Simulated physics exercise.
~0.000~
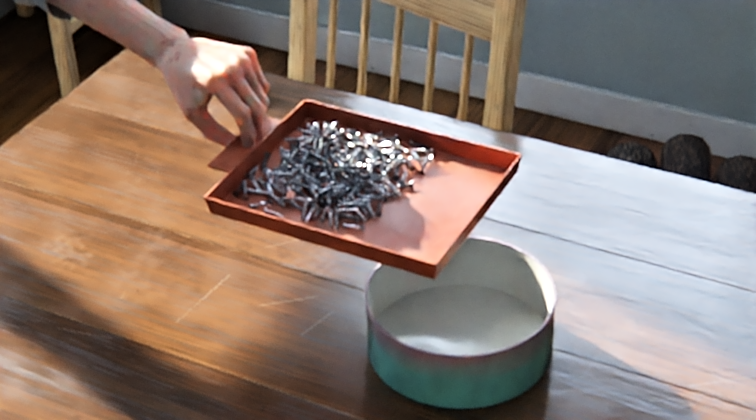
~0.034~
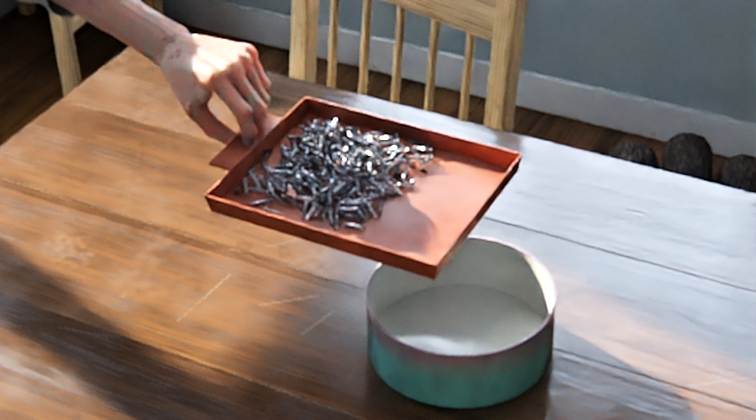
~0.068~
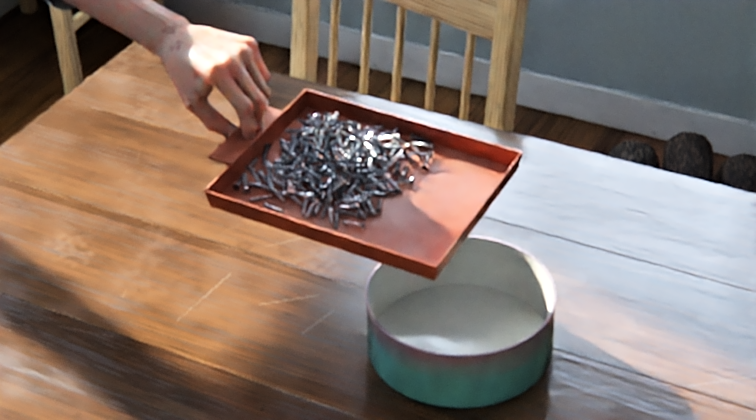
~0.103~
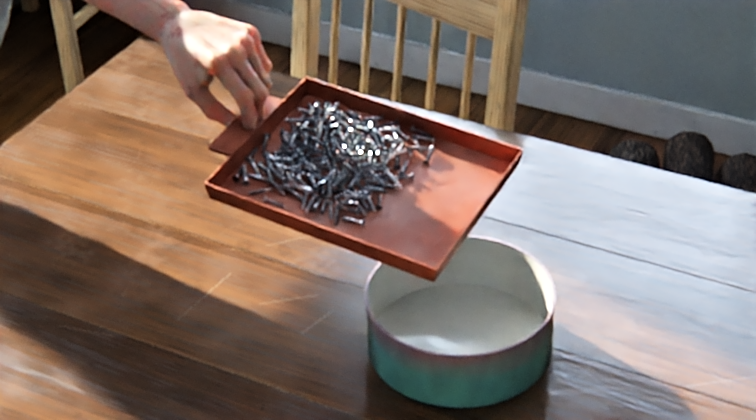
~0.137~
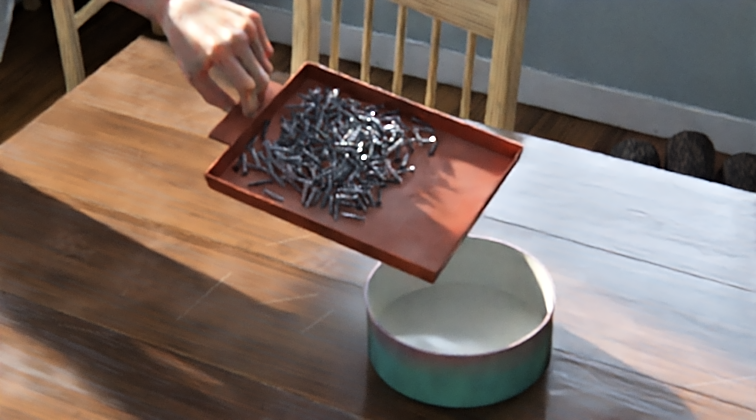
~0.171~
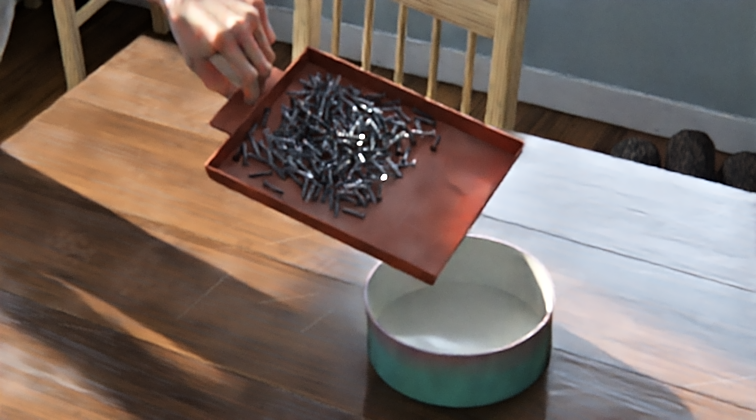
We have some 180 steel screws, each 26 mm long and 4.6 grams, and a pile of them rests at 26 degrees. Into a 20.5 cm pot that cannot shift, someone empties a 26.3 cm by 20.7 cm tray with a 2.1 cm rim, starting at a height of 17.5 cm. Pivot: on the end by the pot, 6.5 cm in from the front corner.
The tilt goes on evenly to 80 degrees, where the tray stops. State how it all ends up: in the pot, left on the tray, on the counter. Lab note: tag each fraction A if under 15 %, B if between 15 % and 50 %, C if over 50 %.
Pot = A, left on the tray = A, counter = C.
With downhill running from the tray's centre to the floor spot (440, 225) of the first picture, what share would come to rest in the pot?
I'd estimate about 20 %.
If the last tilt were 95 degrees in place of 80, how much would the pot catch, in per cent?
15 percent.
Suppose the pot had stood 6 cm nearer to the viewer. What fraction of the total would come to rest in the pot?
In that case about 60 percent would end up there.
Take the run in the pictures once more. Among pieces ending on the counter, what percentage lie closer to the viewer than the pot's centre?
Share: Roughly 100 %.
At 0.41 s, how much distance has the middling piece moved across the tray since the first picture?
Roughly 3 cm.
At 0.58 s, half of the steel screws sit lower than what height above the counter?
About 20 centimetres.
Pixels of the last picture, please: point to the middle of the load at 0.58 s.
The middle of the load should be near (418, 243) then.
After 0.41 s, tilt 47 degrees; the tray holds 100 %, the pot 0 %.
After 0.58 s, tilt 71 degrees; the tray holds 100 %, the pot 0 %.
After 0.86 s, tilt 80 degrees; the tray holds 10 %, the pot 5 %.
At rest (1.8 s), pot 5 %, tray 5 %, counter 85 %.
